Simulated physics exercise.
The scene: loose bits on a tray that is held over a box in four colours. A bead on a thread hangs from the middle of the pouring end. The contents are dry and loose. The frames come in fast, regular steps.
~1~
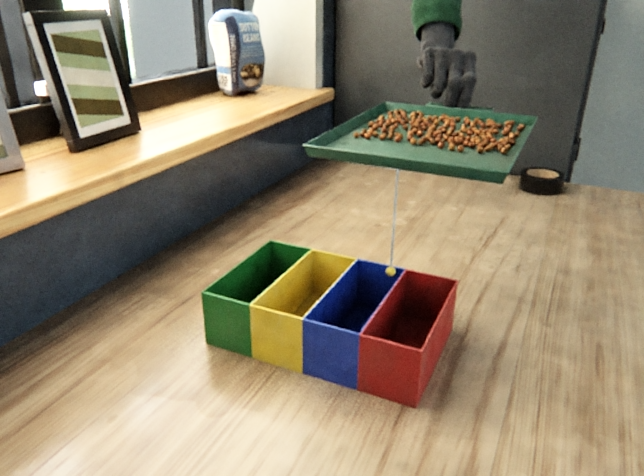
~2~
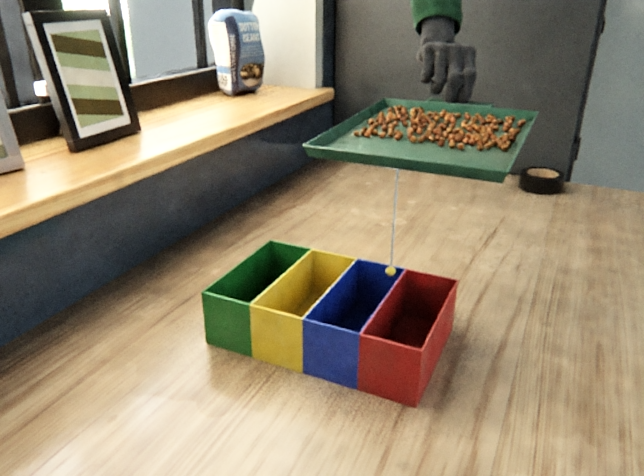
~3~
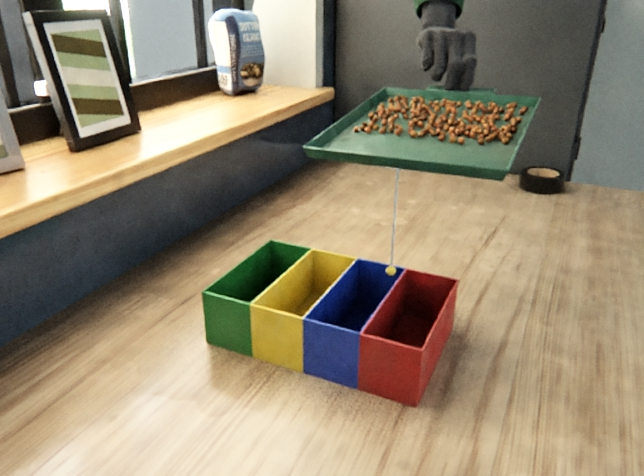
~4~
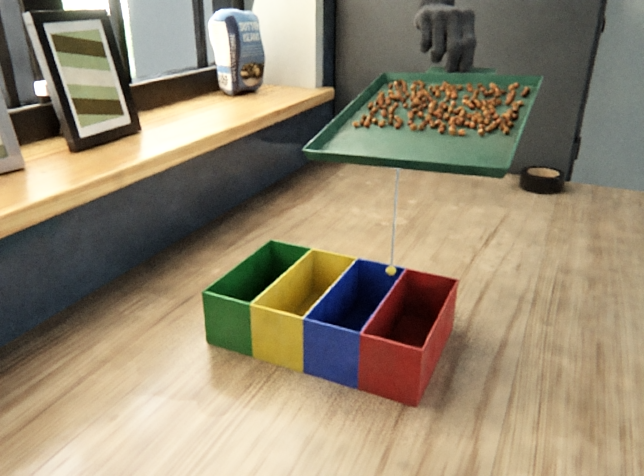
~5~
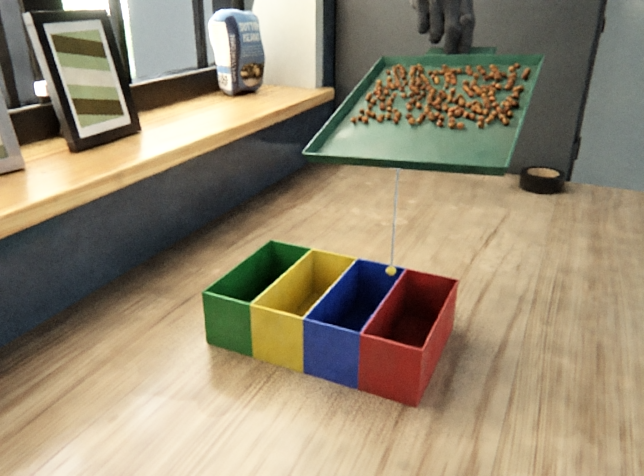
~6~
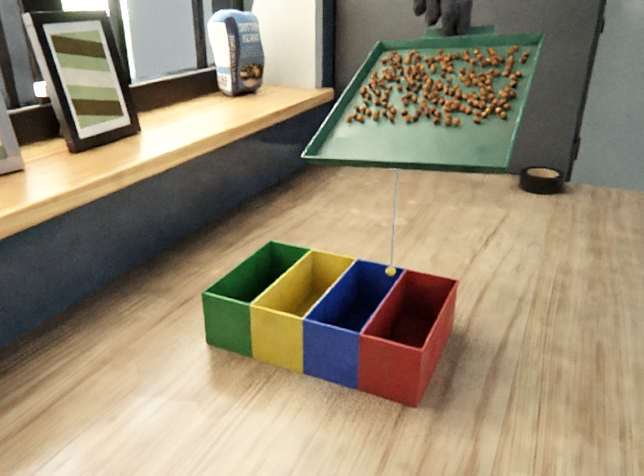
Gloved hand raising the far side of a green tray of small brown pieces, tilting it above a four-coloured open box.
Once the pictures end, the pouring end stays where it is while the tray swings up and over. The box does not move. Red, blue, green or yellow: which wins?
Most goes to the yellow cell.
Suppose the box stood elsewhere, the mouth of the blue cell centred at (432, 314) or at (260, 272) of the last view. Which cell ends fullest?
The first try: Green. The second: Red.
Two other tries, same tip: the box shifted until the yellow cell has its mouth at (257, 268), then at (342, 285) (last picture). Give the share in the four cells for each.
Roughly 90 per cent, and 90 per cent.
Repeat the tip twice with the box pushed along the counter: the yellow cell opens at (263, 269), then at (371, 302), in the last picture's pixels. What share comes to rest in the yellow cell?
About 10 and 20 per cent.
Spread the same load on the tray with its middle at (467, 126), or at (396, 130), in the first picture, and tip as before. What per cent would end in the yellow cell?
Near 50 % and 60 %.
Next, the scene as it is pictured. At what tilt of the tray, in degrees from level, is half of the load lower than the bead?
Around 75° of tilt.
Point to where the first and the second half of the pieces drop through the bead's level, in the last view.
Early half (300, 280), late half (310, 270).
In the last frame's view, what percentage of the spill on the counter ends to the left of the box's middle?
Roughly 80 in a hundred.
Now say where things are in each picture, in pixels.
The first frame shows corners of the pouring end at (309, 144) and (504, 170), level; middle of the load at (442, 129), cereal balls; bead on its thread at (391, 271); green cell at (227, 319); yellow cell at (277, 334); blue cell at (330, 349); red cell at (389, 366).
The second frame shows corners of the pouring end at (309, 145) and (504, 170), level; middle of the load at (442, 126).
The third frame shows corners of the pouring end at (308, 146) and (504, 168), tipped barely, lowest at the left corner; middle of the load at (443, 117).
The fourth frame shows corners of the pouring end at (308, 148) and (504, 166), tipped a little, lowest at the left corner; middle of the load at (443, 104).
The fifth frame shows corners of the pouring end at (308, 151) and (503, 164), tipped clearly, lowest at the left corner; middle of the load at (442, 92).
The sixth frame shows corners of the pouring end at (307, 154) and (502, 163), tipped clearly, lowest at the left corner; middle of the load at (438, 83), nearly all on the move; green cell at (227, 320); yellow cell at (277, 334); blue cell at (331, 349); red cell at (389, 365).
Soon after the last picture, tray tipped steeply; about a quarter on the tray; a small part in the yellow cell; a small part in the blue cell; a stray few in the green cell; a stray few in the red cell; about half falling or outside the box.
A little later, tray tipped past a quarter turn; about half in the yellow cell; about a quarter in the blue cell; a small part in the green cell; a stray few in the red cell; a small part falling or outside the box.
Later still, tray tipped past a quarter turn; about half in the yellow cell; about a quarter in the blue cell; a small part in the green cell; a stray few in the red cell; a small part falling or outside the box.
At rest, tray tipped past a quarter turn; about half in the yellow cell; about a quarter in the blue cell; a small part in the green cell; a stray few in the red cell; a small part outside the box.
